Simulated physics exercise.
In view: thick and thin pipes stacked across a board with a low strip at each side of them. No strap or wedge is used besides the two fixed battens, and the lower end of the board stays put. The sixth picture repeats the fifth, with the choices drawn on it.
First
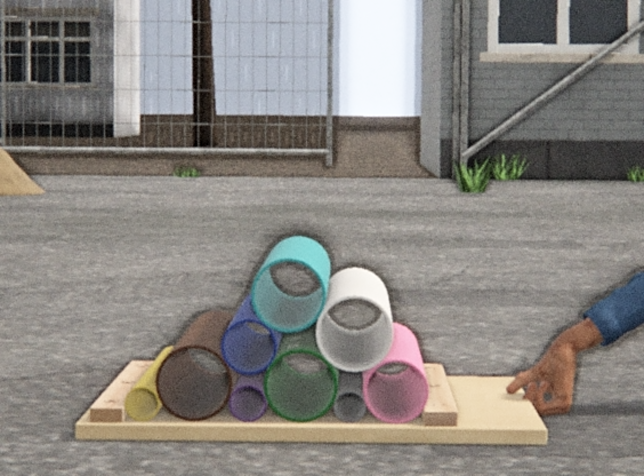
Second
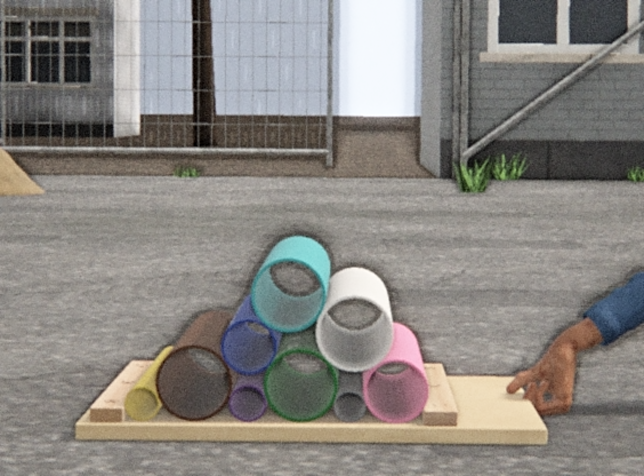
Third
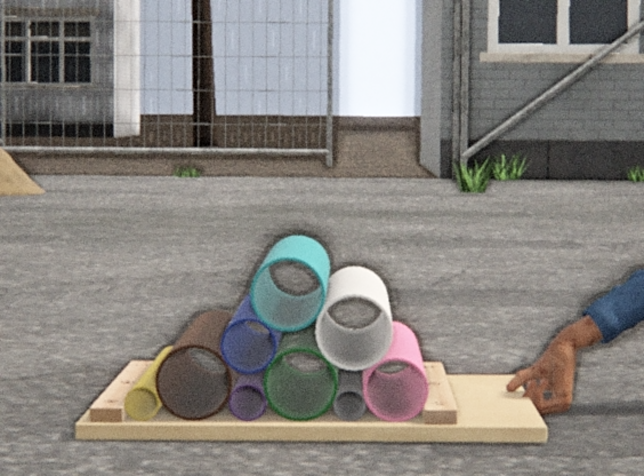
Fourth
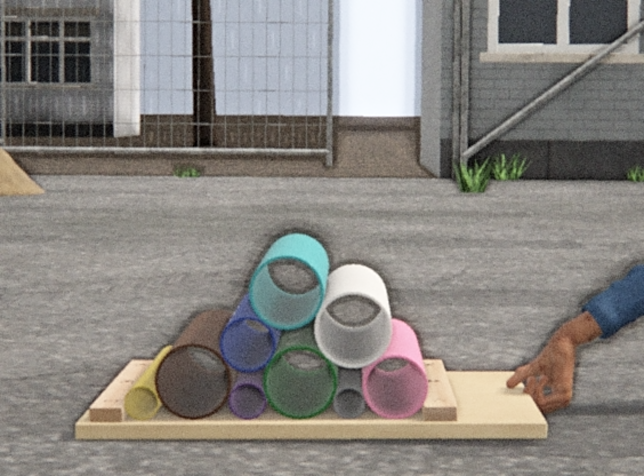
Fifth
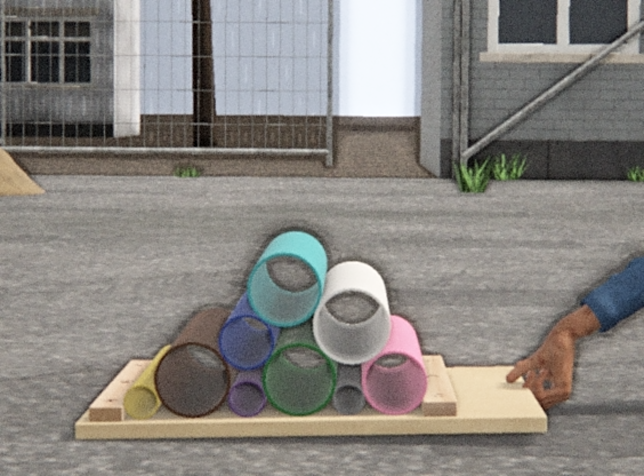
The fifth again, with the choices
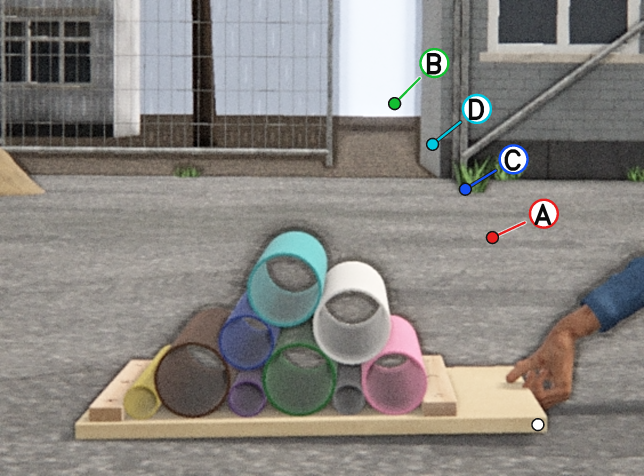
The stacked pipes on the board barely moved, shifting up very slightly along with it, while a hand at the right rested its fingers on the board's end, with the turquoise pipe staying on top.
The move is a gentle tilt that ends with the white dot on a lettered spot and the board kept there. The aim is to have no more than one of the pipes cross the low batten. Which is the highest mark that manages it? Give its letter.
The last mark within the limit is D.
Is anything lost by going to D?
Yes.
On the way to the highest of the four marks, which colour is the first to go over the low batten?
It is the turquoise one.
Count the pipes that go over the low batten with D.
With D, one.
On the copy, A at (492, 238); B at (395, 103); C at (465, 189); D at (432, 144); the white dot at (538, 424).
On D. First, board at 21°.
Then, board at 39°.
Finally, board at 39°, one over the low batten (turquoise).
By contrast, A none over the low batten; B two over the low batten (white, turquoise); C none over the low batten.
